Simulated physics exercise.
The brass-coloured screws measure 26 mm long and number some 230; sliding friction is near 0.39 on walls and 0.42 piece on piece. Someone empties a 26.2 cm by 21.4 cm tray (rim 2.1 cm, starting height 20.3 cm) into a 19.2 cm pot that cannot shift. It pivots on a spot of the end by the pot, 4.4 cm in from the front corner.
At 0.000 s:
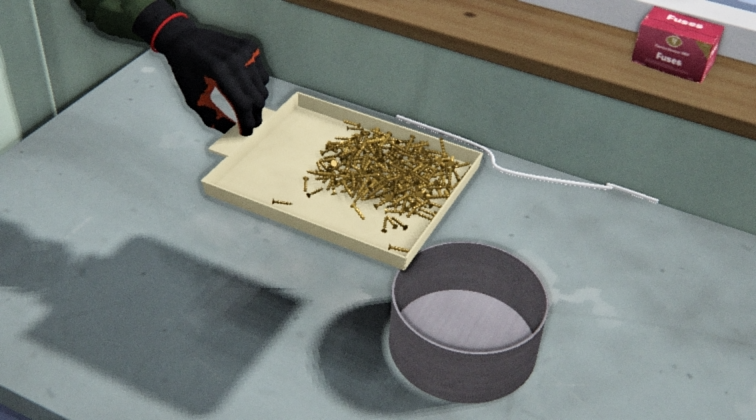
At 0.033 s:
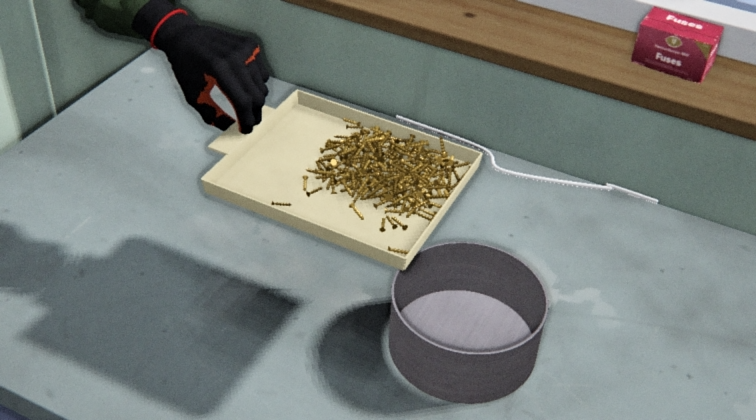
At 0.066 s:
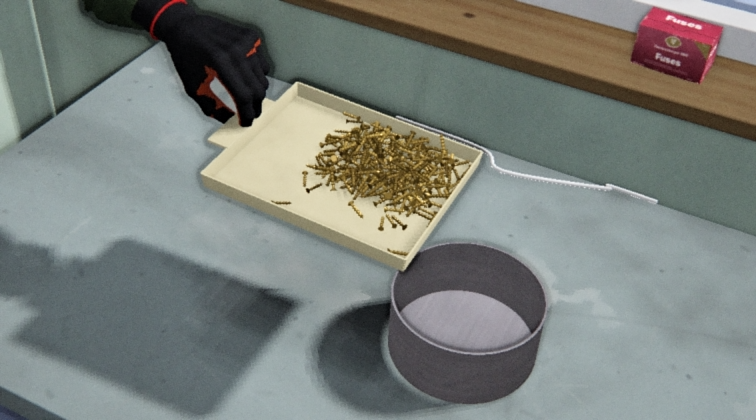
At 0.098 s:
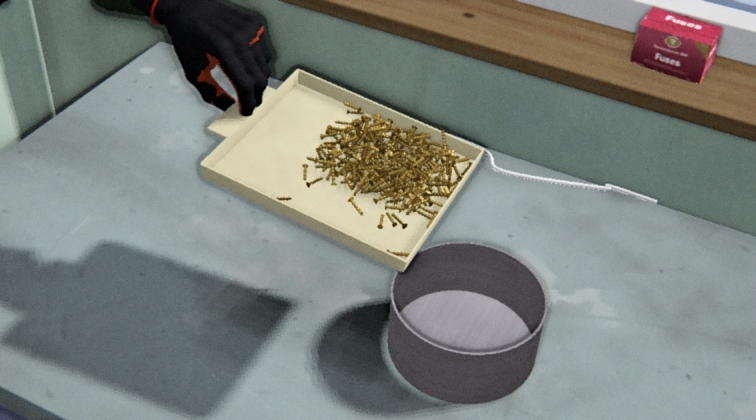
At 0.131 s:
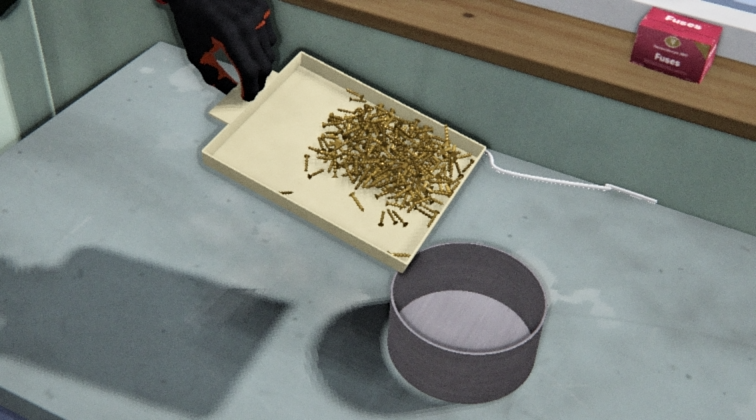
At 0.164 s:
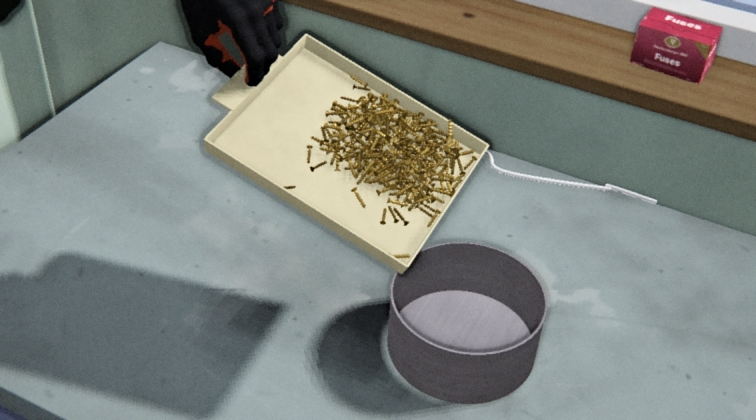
A cream tray holding a heap of brass-coloured screws starts out level beside a dark round pot, then tilts as a black-gloved hand raises its far left end, while the screws stay bunched toward the right side.
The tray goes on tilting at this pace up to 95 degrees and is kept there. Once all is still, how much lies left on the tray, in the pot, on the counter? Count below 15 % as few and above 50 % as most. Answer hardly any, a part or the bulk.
Tray: Hardly any, pot: A part, counter: The bulk.
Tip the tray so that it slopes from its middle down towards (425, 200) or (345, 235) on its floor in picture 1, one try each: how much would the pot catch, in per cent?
Some 85 and 0 per cent.
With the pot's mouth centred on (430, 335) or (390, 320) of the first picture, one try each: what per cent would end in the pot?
About 70 and 25 per cent.
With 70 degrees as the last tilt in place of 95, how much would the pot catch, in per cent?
It would be near 40 per cent.
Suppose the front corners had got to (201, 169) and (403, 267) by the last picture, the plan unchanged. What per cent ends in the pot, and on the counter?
Pot 0, counter 95.
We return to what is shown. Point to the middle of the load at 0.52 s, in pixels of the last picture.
Near (464, 222).
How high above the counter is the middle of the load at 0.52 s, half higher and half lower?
Some 24 cm.
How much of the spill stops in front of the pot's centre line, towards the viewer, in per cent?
Roughly 100 per cent.
After 0.38 s, tilt 58 degrees; the tray holds 100 %, the pot 0 %.
After 0.52 s, tilt 84 degrees; the tray holds 85 %, the pot 0 %.
After 0.79 s, tilt 95 degrees; the tray holds 5 %, the pot 35 %.
In the end, at 2.0 s, tray 0 %, pot 40 %, counter 60 %.
